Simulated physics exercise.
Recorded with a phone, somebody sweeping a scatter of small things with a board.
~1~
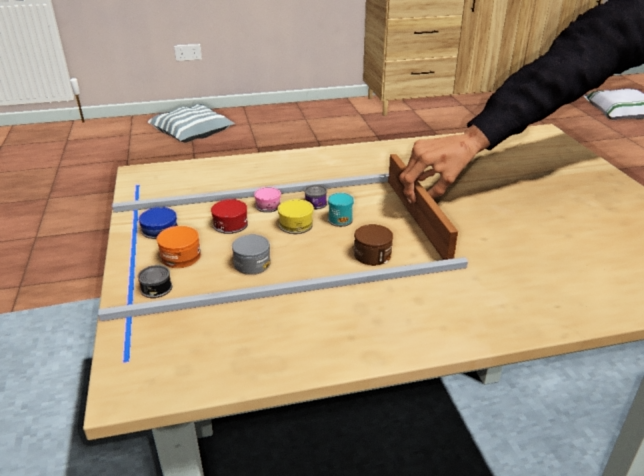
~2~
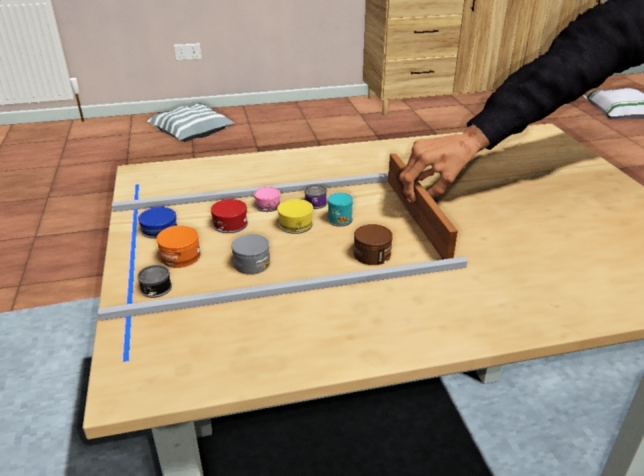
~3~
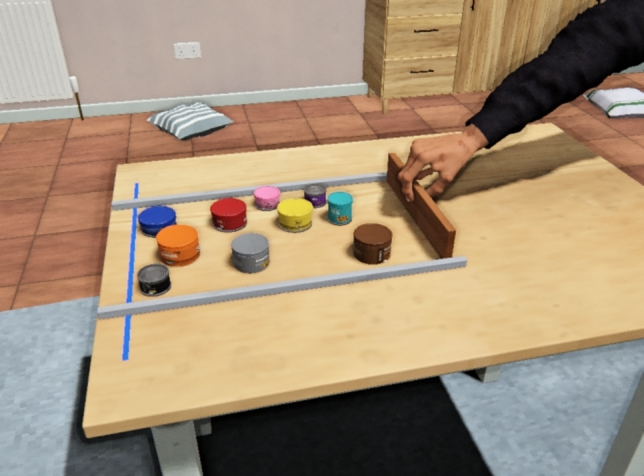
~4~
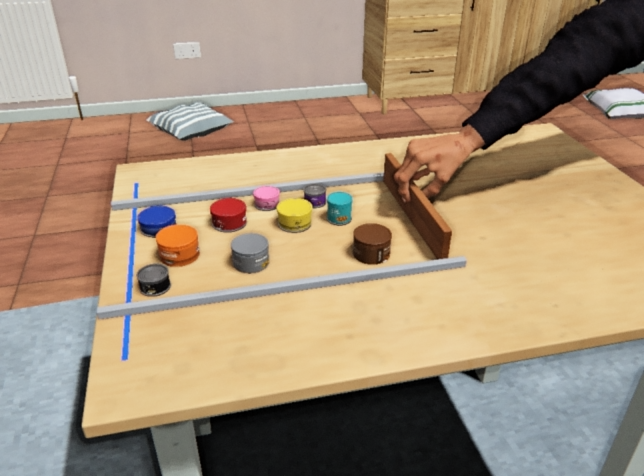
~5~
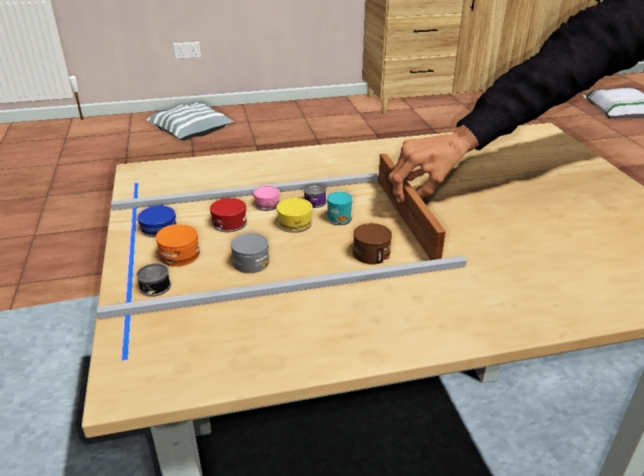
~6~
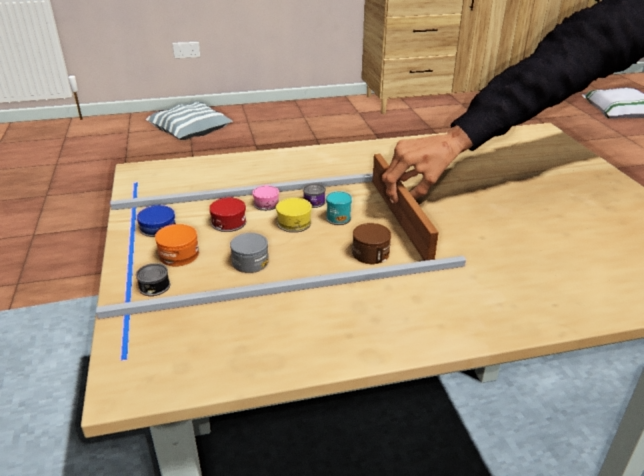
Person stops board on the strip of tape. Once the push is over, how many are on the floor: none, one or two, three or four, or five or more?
Okay, so the number that tips off the end comes to at least five, I'd say.
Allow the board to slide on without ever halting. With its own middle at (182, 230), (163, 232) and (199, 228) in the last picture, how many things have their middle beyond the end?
Counts per position: 2 / 2 / 0.
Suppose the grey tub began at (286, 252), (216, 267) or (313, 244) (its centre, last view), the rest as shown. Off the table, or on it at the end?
Grey tub: Goes down; goes down; stays put.
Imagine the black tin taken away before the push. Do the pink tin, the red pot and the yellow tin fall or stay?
Pink tin - safe; red pot - gone; yellow tin - gone.
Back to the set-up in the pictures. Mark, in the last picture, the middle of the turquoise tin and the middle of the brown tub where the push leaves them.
In the last picture they sit at about (115, 237) and about (105, 287).
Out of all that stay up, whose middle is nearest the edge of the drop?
Result: The brown tub.
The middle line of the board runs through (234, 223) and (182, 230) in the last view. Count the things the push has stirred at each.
One spot: 9. Other spot: 10.
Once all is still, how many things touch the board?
In total, 4.
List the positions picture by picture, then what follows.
In the first frame, black tin (155, 281); blue tin (159, 223); orange tub (180, 247); board (419, 203); tape (133, 255).
In the second frame, blue tin (158, 223); pink tin (267, 199).
In the third frame, orange tub (179, 245); red pot (229, 215).
In the fourth frame, black tin (154, 280); brown tub (372, 244).
In the fifth frame, blue tin (158, 221); grey tub (250, 253).
In the sixth frame, black tin (153, 280); blue tin (157, 221); orange tub (178, 245); board (401, 204); tape (131, 252).
Soon after, none off yet; black tin at rest near (153, 280); blue tin at rest near (157, 221); orange tub at rest near (178, 245).
After that, none off yet; black tin at rest near (153, 280); blue tin at rest near (157, 221); orange tub moving near (174, 244).
And then, none off yet; black tin displaced about its own width near (126, 288); blue tin displaced about its own width near (100, 229); orange tub displaced well along near (99, 257).
In the end, the number that fall off is five or more; gone, yellow tin, grey tub, red pot, orange tub, blue tin and black tin.
